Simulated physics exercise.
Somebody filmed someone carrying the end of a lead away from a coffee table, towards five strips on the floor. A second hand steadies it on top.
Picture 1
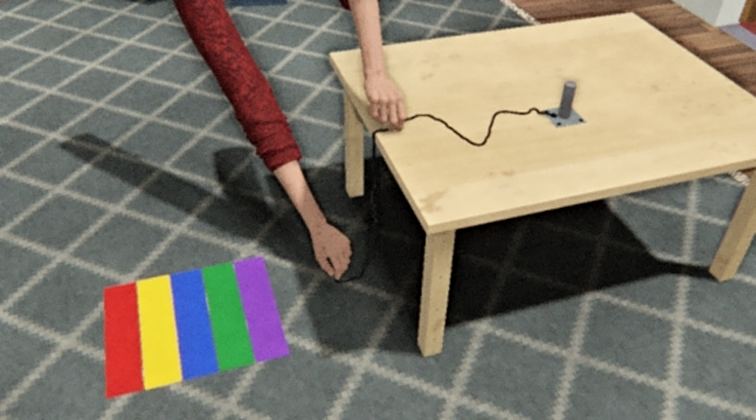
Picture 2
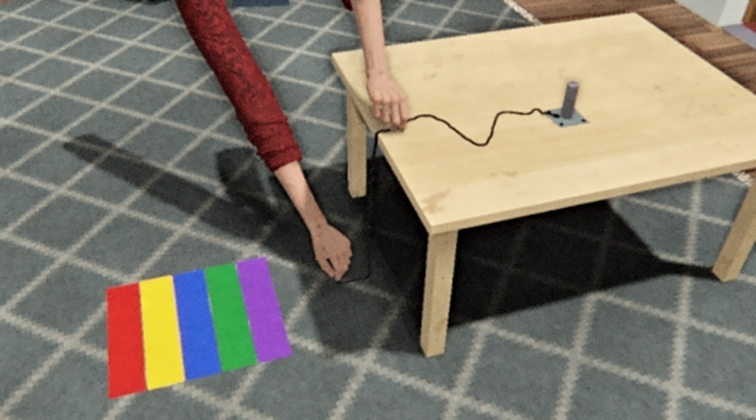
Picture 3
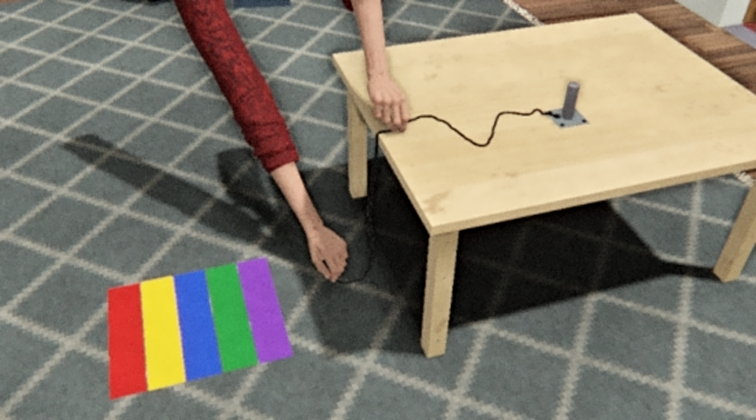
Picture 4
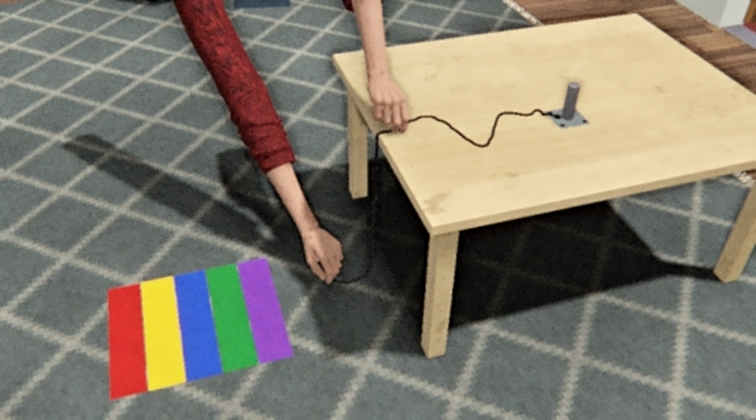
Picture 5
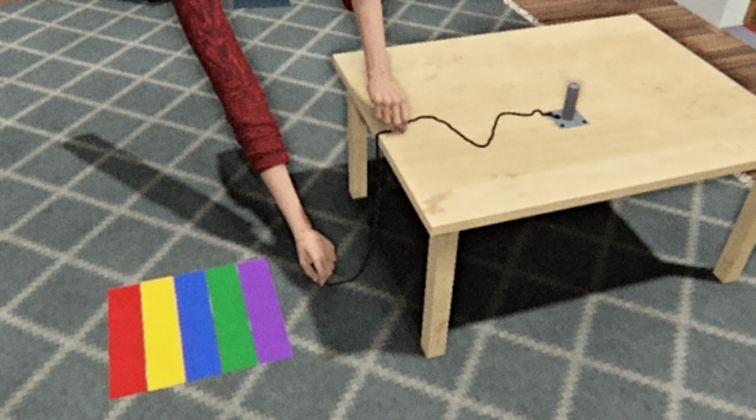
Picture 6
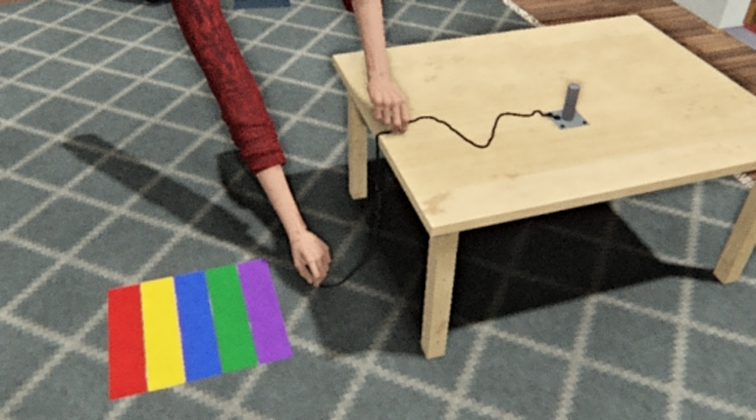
A hand holding the end of a black lead moved slightly left, low over the carpet towards the coloured strips, while the other hand stayed pressed on the edge of the wooden coffee table.
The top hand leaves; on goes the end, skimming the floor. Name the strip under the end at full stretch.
It gets as far as the red strip.
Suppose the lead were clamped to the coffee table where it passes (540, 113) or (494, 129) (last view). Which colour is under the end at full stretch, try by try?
In that order: Red; yellow.
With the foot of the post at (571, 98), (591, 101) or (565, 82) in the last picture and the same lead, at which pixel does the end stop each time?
The places are (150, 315), (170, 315) and (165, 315).
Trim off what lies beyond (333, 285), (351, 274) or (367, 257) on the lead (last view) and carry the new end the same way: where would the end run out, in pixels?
About (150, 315), (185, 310) and (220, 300).
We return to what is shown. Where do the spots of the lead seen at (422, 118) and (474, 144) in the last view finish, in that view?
Near (355, 165) and (421, 139).
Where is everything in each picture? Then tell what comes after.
In the first picture, end (335, 275); purple (268, 339); green (233, 347); blue (198, 355); yellow (161, 364); red (124, 372).
In the second picture, end (335, 275); lead through (532, 113) (491, 137) (438, 119) (377, 139) (370, 203) (369, 259).
In the third picture, end (331, 277).
In the fourth picture, end (326, 279); lead through (533, 113) (492, 138) (439, 120) (378, 140) (375, 204) (371, 259).
In the fifth picture, end (319, 280).
In the sixth picture, end (314, 282); lead through (533, 114) (492, 139) (439, 121) (378, 141) (378, 204) (363, 261).
A little later, end near (173, 312); over yellow.
Next, end near (139, 319); over red.
When it is tight, end near (119, 324); over red. The red one.
